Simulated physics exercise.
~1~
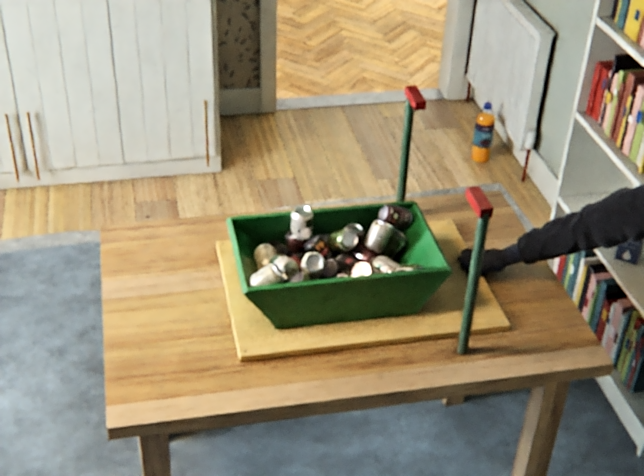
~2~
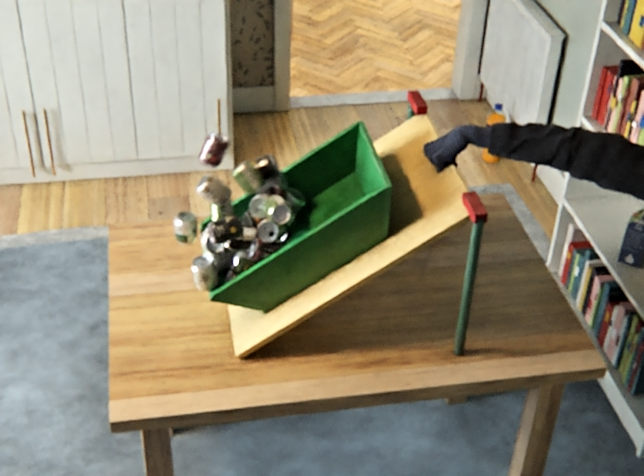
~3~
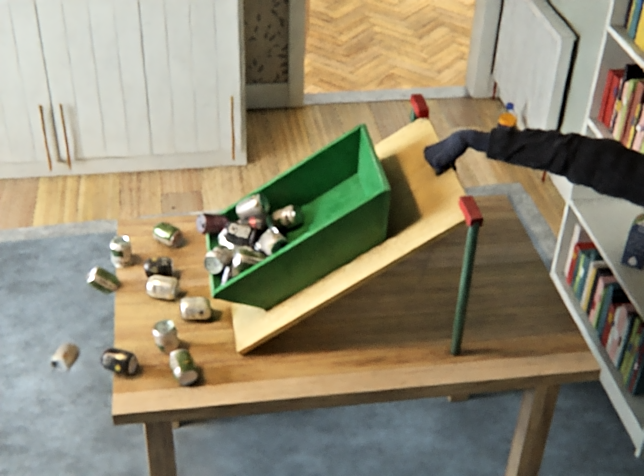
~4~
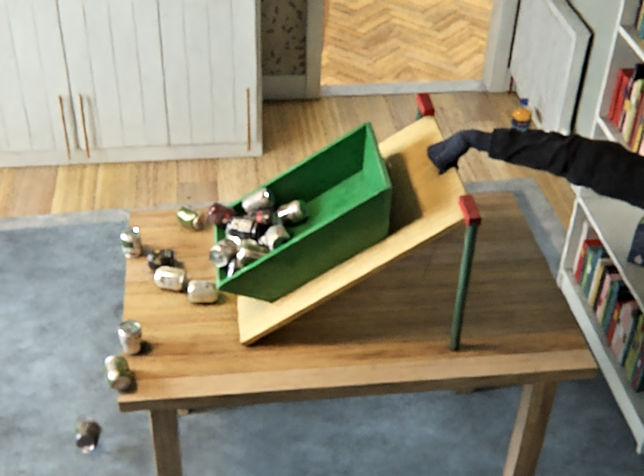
At first, a green tote full of loose mini cans sits on a flat board on a wooden table, with a dark-gloved hand at the board's right end. The arm yanks that end up, tilting the board and tote steeply to the left against two red-topped posts. Cans surge to the low end, and some fly over the tote's edge. They scatter across the left side of the table, and a few drop off towards the floor. The hand keeps the board raised, and at the end most cans remain bunched in the tote's lower end.
